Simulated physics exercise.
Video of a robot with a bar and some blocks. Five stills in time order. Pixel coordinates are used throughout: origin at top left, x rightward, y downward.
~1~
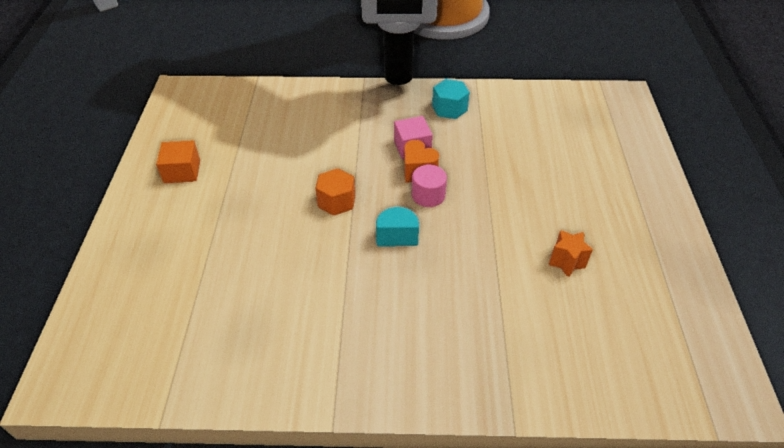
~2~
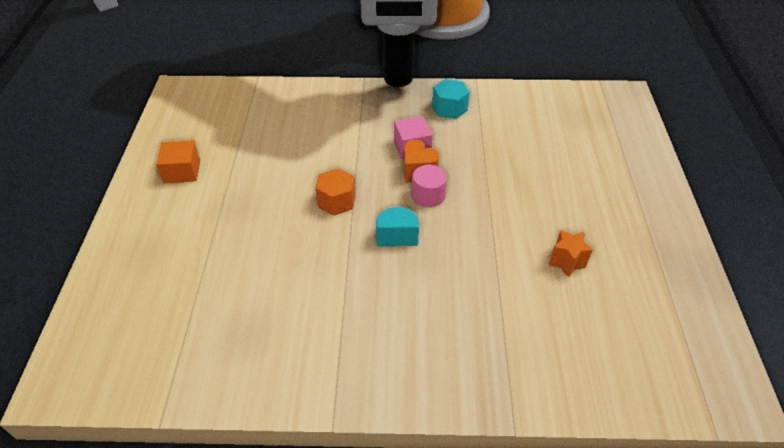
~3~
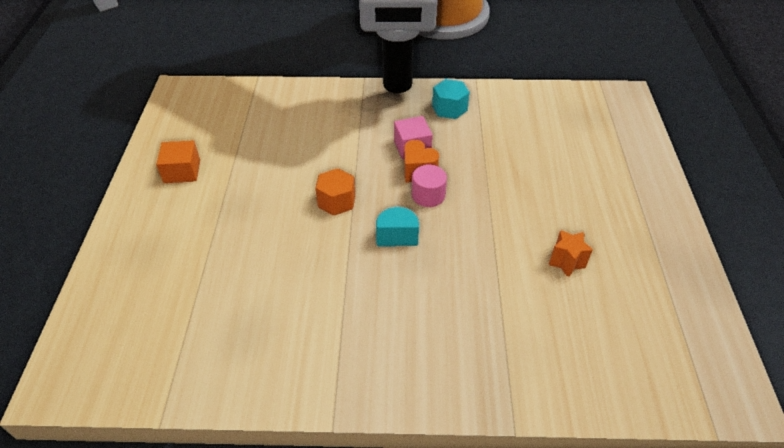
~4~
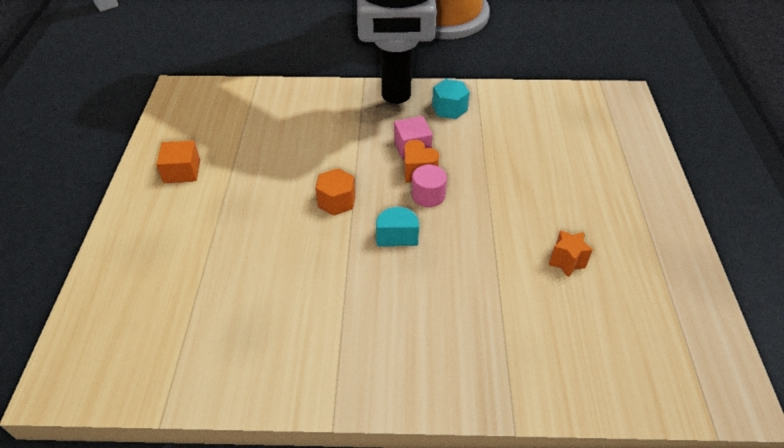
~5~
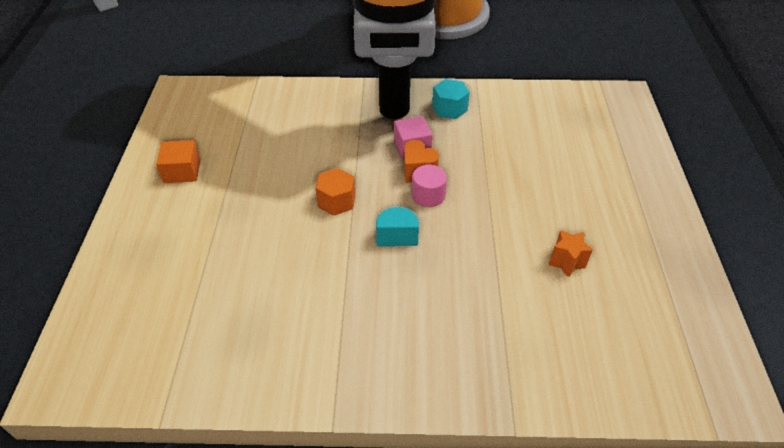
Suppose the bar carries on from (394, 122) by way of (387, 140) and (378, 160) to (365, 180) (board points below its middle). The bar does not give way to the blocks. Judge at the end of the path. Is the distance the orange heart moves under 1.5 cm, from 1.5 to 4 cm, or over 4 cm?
The answer here is from 1.5 to 4 cm.
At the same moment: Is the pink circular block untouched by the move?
No, that is not what happens.
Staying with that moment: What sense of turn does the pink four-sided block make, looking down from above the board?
That block twists counter-clockwise.
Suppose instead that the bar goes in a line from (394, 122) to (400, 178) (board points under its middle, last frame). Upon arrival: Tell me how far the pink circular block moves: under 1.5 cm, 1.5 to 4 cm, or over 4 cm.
Distance: 1.5 to 4 cm.
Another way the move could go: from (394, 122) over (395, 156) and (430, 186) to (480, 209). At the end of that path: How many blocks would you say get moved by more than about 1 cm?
It should be three or more, as far as I can tell.
On the path given first. One third of the way, bar at (387, 129); pink four-sided block at (414, 133), turned 30° anticlockwise; orange heart at (428, 159); pink circular block at (432, 181).
Two thirds of the way, bar at (378, 149); pink four-sided block at (415, 137), turned 55° anticlockwise; orange heart at (435, 162); pink circular block at (434, 184).
At the end, bar at (365, 168); orange six-sided block unmoved; pink four-sided block at (415, 137), turned 55° anticlockwise; orange heart at (435, 162); pink circular block at (434, 184).
